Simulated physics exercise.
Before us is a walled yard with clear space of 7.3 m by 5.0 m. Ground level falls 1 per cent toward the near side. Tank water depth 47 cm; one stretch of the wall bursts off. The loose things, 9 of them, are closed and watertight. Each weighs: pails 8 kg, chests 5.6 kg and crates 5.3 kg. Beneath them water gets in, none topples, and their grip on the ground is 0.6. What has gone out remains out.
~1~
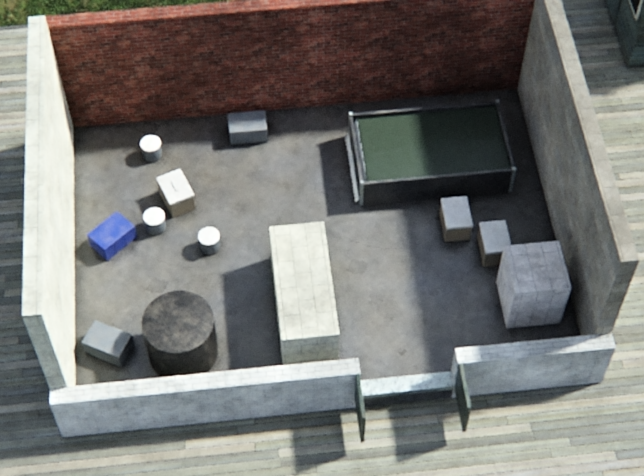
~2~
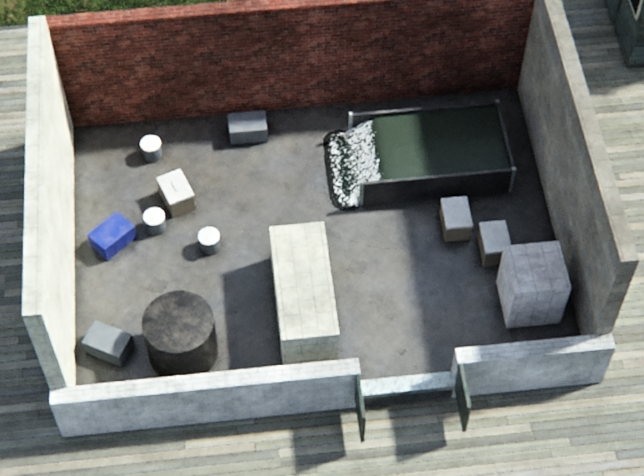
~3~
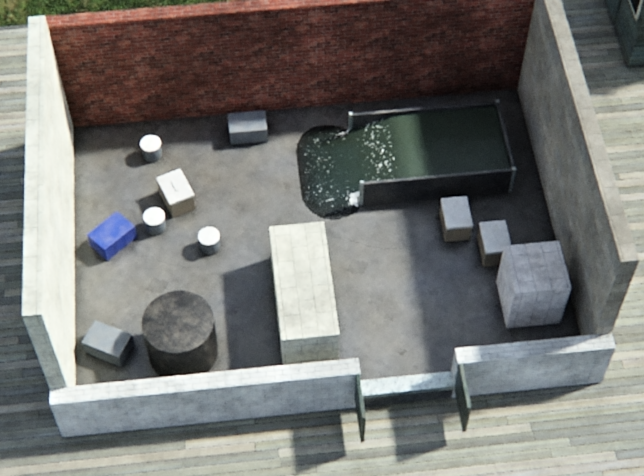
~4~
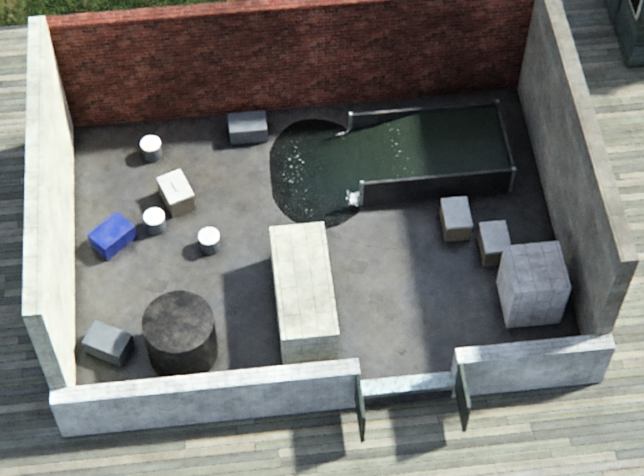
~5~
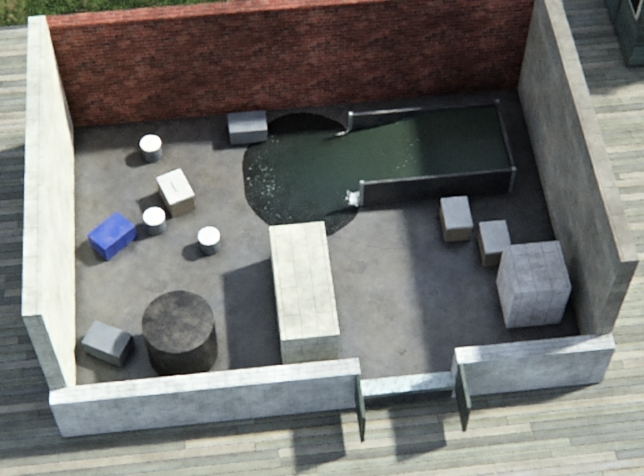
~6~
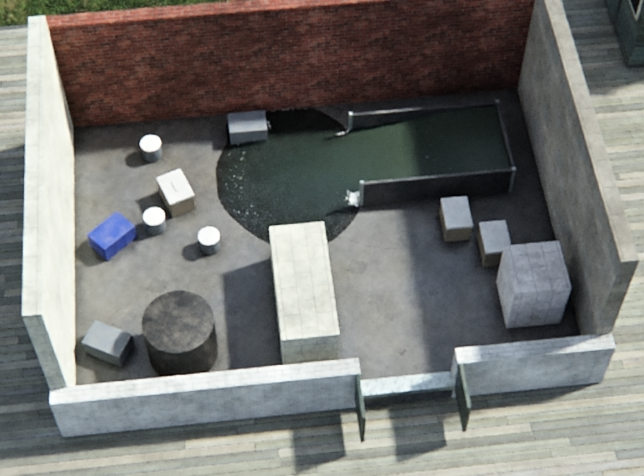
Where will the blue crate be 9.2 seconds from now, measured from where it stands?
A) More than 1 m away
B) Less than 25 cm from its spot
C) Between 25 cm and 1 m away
A.
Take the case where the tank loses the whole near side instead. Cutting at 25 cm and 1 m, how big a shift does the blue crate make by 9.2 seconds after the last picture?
Outcome for the blue crate: No real movement.
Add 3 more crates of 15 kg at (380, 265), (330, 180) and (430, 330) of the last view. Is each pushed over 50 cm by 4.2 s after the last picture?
Going one by one: Not far enough, too far, not far enough.
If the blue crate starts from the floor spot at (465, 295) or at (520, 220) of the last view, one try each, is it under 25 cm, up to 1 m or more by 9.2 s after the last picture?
Well, the first time it keeps still, and the second time it keeps still.
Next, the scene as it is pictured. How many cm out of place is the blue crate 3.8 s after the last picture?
150 cm, give or take.
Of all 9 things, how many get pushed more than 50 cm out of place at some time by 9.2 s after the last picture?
The number is 7.
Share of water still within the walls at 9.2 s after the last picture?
Somewhere near 98 percent, give or take.
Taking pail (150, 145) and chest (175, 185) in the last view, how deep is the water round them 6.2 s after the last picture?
Roughly 14 and 15 cm.
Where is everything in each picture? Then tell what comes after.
In the first frame, the blue crate at (111, 230), on the bottom; water covers 3.0 m2; 0 of 9 have shifted.
In the second frame, the blue crate at (111, 230) rests on the ground; water covers 3.7 m2; 0 of 9 have shifted.
In the third frame, the blue crate at (111, 230), on the bottom; 4.4 m2 under water; 0 of 9 have shifted.
In the fourth frame, the blue crate at (111, 230), on the bottom; water covers 5.4 m2; 0 of 9 have shifted.
In the fifth frame, the blue crate at (111, 230) rests on the ground; 6.5 m2 under water; 0 of 9 have shifted.
In the sixth frame, the blue crate at (111, 230) rests on the ground; water covers 7.6 m2; 0 of 9 have shifted.
Then, 1.2 s after the last picture the blue crate is near (104, 233), 0.1 m from its start, aground; 0 of 9 are out; 2 afloat.
Then, 3.8 s after the last picture the blue crate is near (117, 319), 1.6 m from its start, afloat; 0 of 9 are out; 7 afloat.
Then, 6.2 s after the last picture the blue crate is near (122, 343), 2.0 m from its start, afloat; 0 of 9 are out; 6 afloat.
Then, 9.2 s after the last picture the blue crate is near (125, 327), 1.7 m from its start, afloat; 0 of 9 are out; 5 afloat.
